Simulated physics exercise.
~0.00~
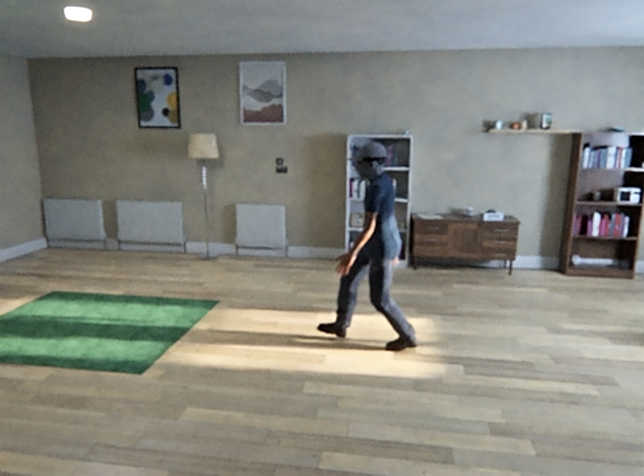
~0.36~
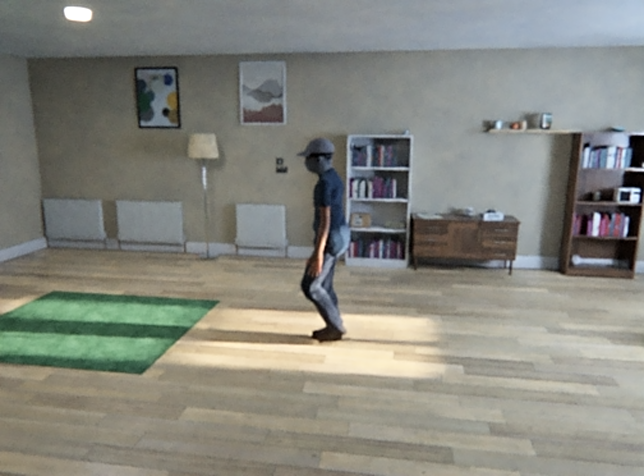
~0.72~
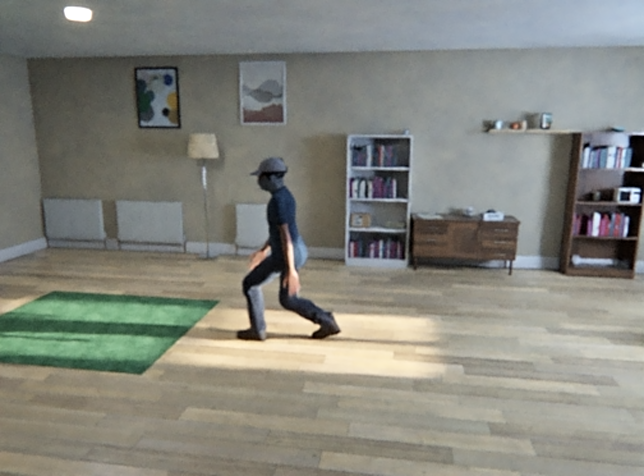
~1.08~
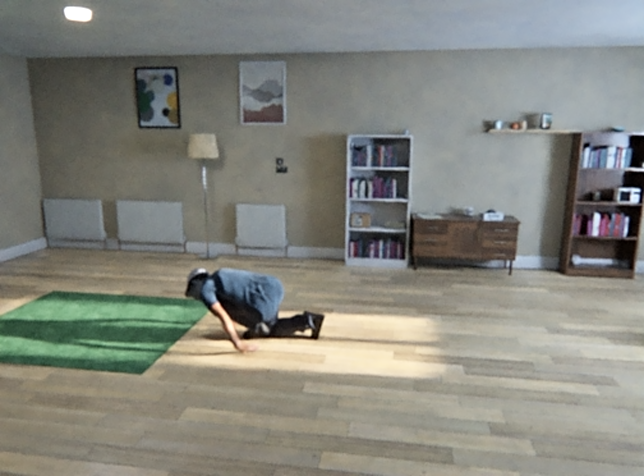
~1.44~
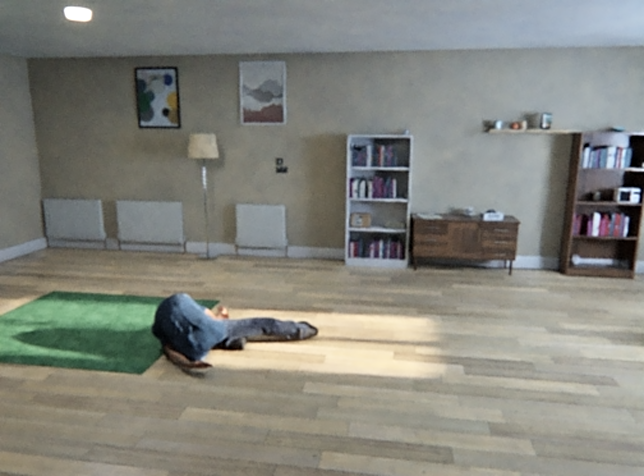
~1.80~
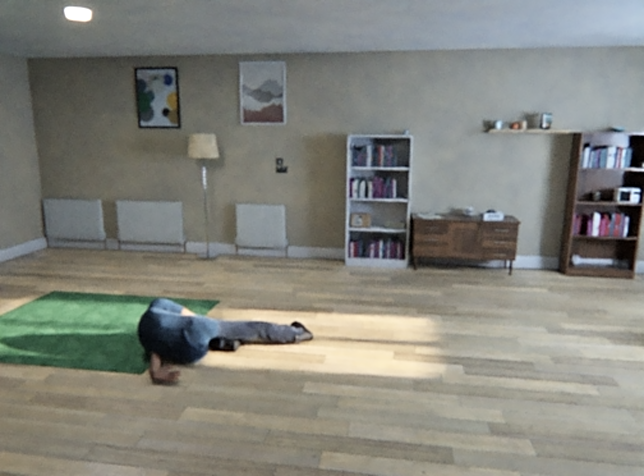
In this clip, a person in a cap and dark blue top walks left across a wooden floor toward a green mat, drops onto hands and knees, then slumps down, ending with head and shoulders over the mat's near edge and legs stretched out behind.
